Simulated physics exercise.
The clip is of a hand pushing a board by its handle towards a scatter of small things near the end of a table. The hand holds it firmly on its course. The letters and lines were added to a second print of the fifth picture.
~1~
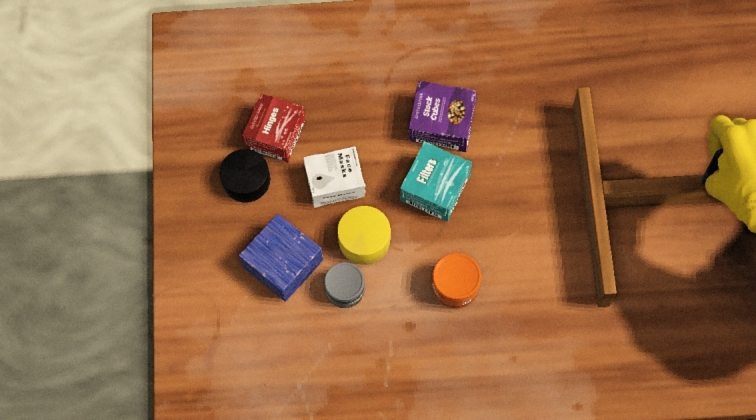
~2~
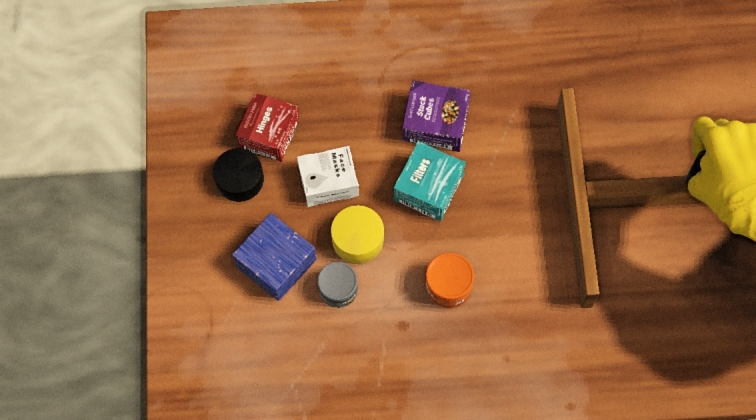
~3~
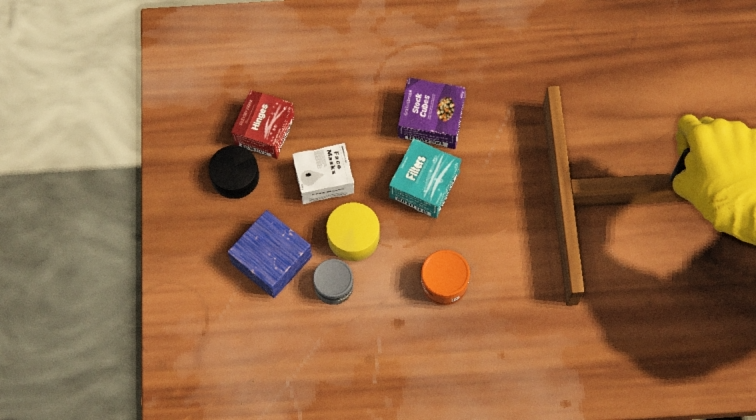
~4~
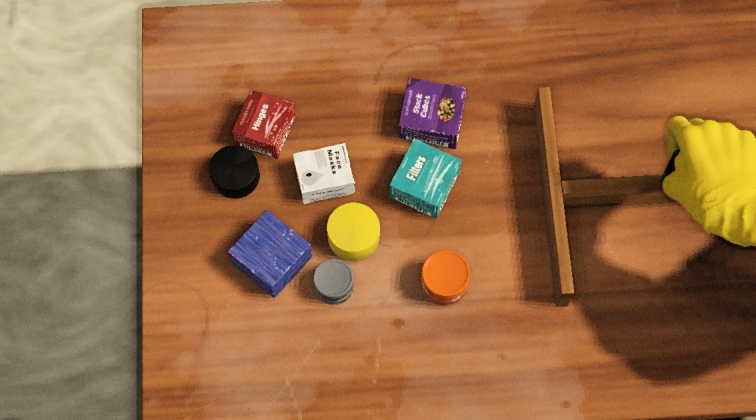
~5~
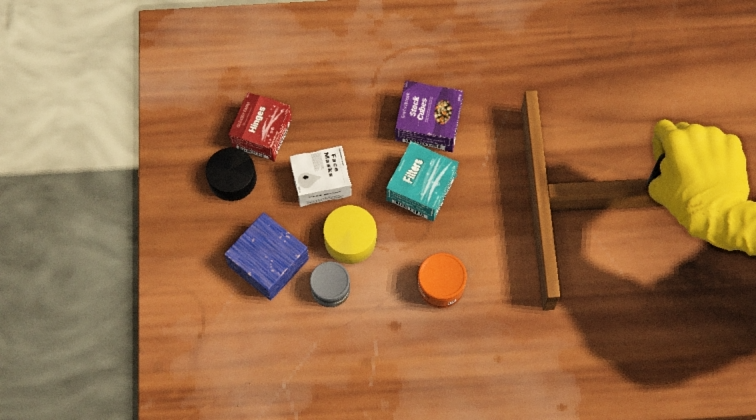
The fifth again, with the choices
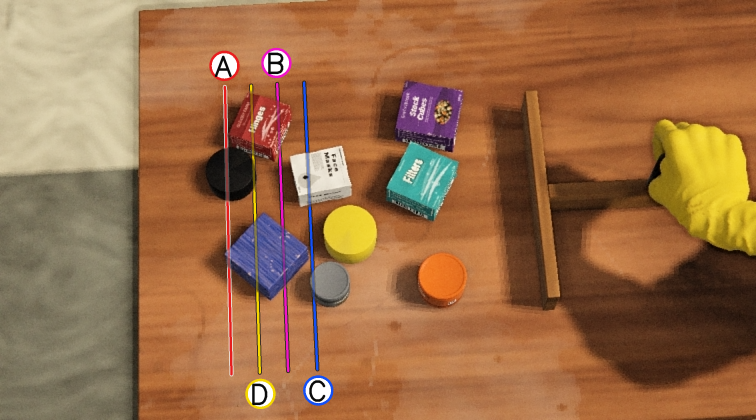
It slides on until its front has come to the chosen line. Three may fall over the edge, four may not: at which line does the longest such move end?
No farther than A.
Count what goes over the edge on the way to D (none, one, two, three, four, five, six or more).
In all, one.
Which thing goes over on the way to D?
It is the black tin.
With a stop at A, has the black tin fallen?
Yes.
On the marked copy, A at (228, 225); B at (282, 222); C at (310, 220); D at (255, 223).
With A. Early on, board (429, 197); orange tub (403, 283); purple packet (385, 118).
Further on, board (315, 204); black tin (175, 177); red box (222, 130).
At the end, board (230, 209); black tin over the edge; red box (140, 134); one fallen.
As for the rest, B is within the limit but short; C is within the limit but short; D is within the limit but short.
